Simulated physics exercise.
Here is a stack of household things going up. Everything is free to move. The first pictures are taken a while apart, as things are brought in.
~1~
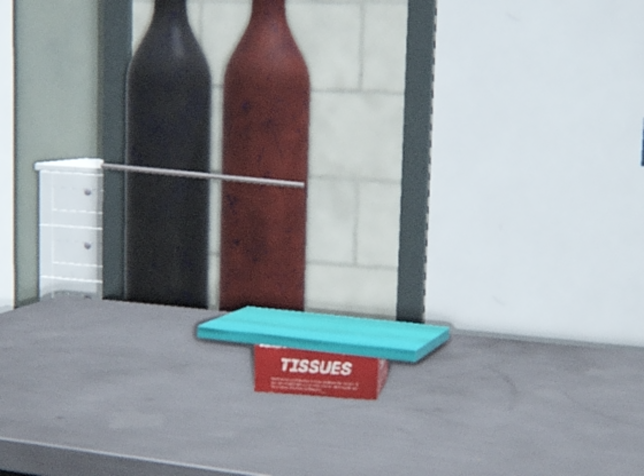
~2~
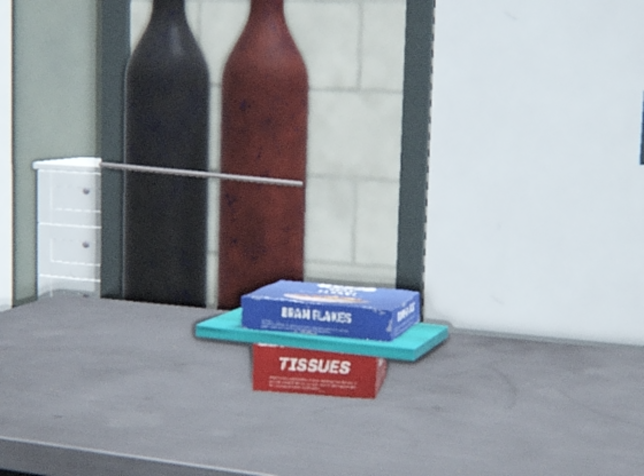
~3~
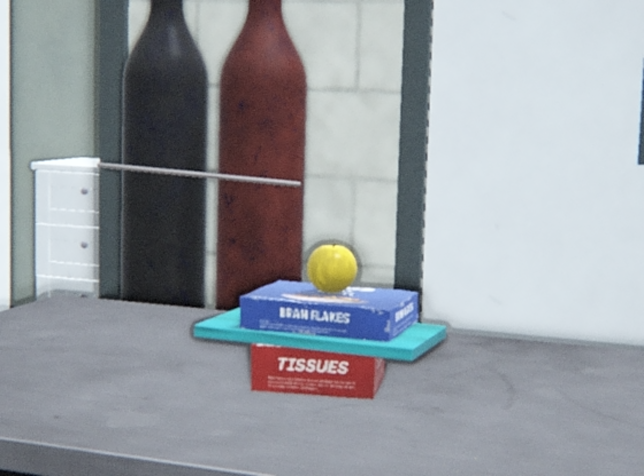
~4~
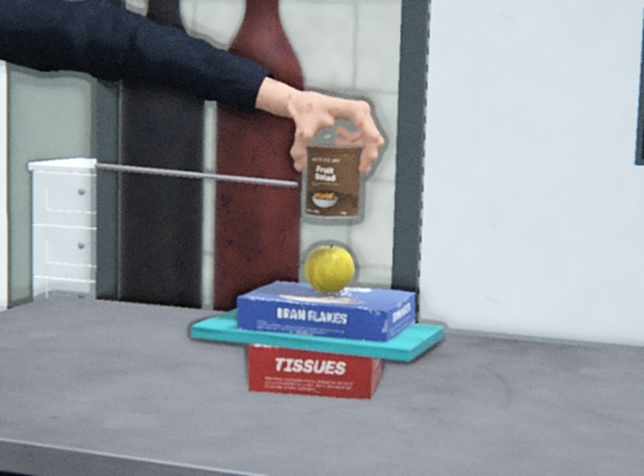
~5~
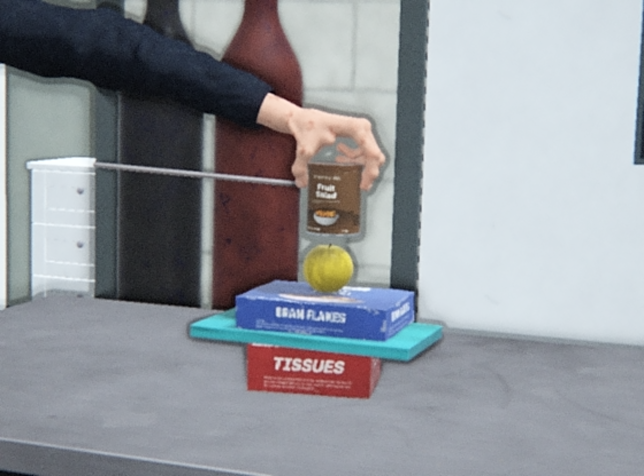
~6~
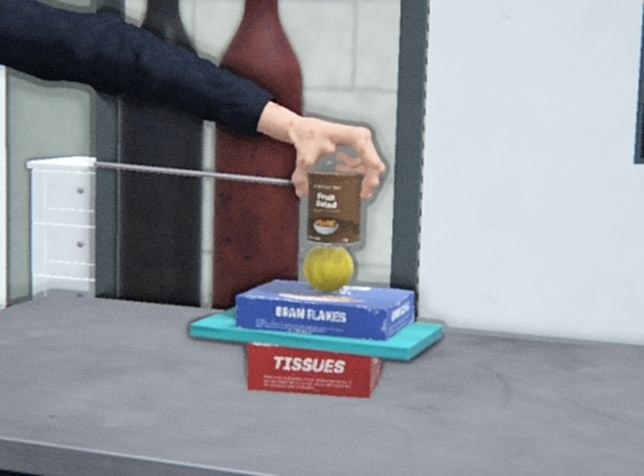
The video shows a turquoise board on a red tissue box, then a blue bran flakes box and a yellow apple appearing on top, before a hand lowers a brown fruit salad can onto the apple, still gripping it.
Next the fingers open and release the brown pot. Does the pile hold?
The pile loses its balance.
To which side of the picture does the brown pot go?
It goes to the right.
Then, 0.50 s on from there, brown pot now fallen.
Then, 0.70 s on from there, things are still on the move.
Then, 1.00 s on from there, nothing new.
In the end, fallen, brown pot; the other 4 unmoved. At the end, from the last picture's camera, brown pot near (546, 384). The pile comes apart.
